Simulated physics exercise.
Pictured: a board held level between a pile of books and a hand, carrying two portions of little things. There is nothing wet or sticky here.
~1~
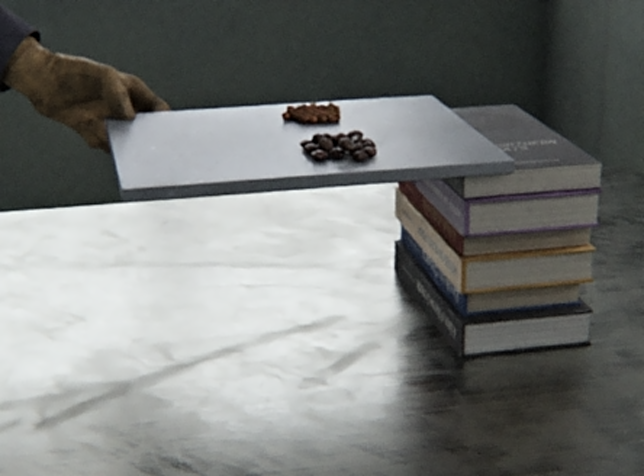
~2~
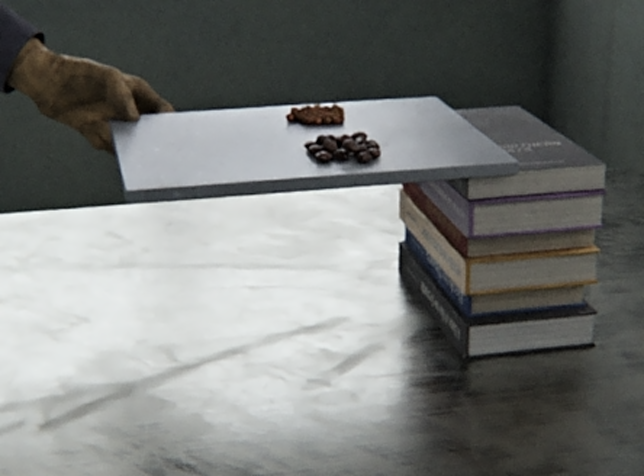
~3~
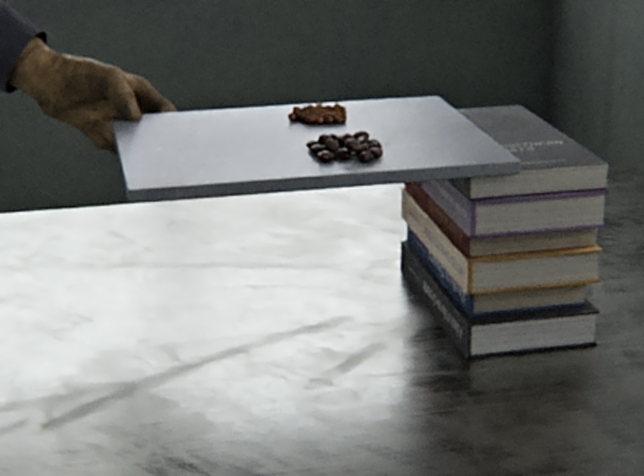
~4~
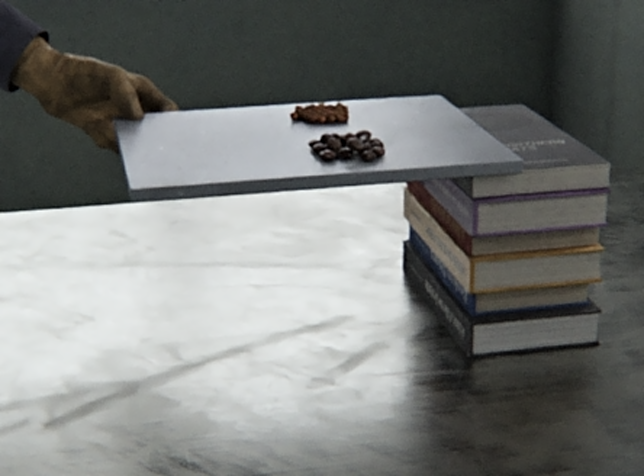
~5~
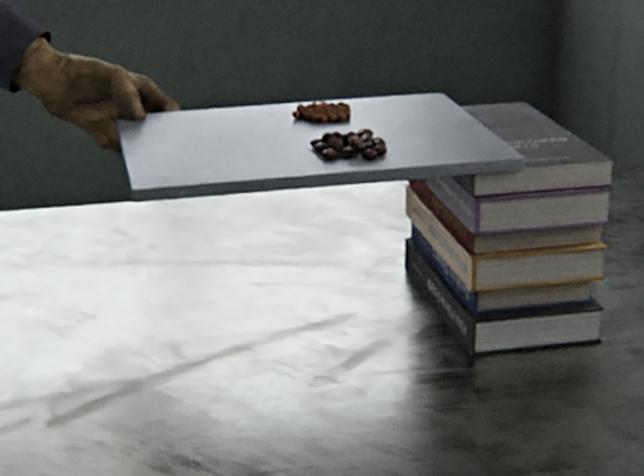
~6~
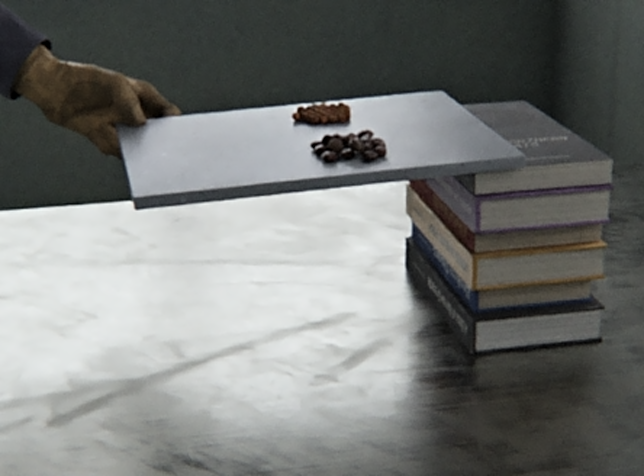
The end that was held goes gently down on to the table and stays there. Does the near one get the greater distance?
No, the far one does.
Then, 0.52 s after the last picture, board sloping at 16°; near lot all still on the board; far lot all still on the board.
Then, 1.07 s after the last picture, board sloping at 31°; near lot all still on the board; far lot mostly up to a board's length out.
Then, 1.73 s after the last picture, board resting at 36°; near lot mostly at the foot of the board; far lot mostly up to a board's length out, a stray few gone off the table.
At rest, board resting at 36°; near lot mostly at the foot of the board; far lot mostly up to a board's length out, a stray few gone off the table; the far lot has gone farther.
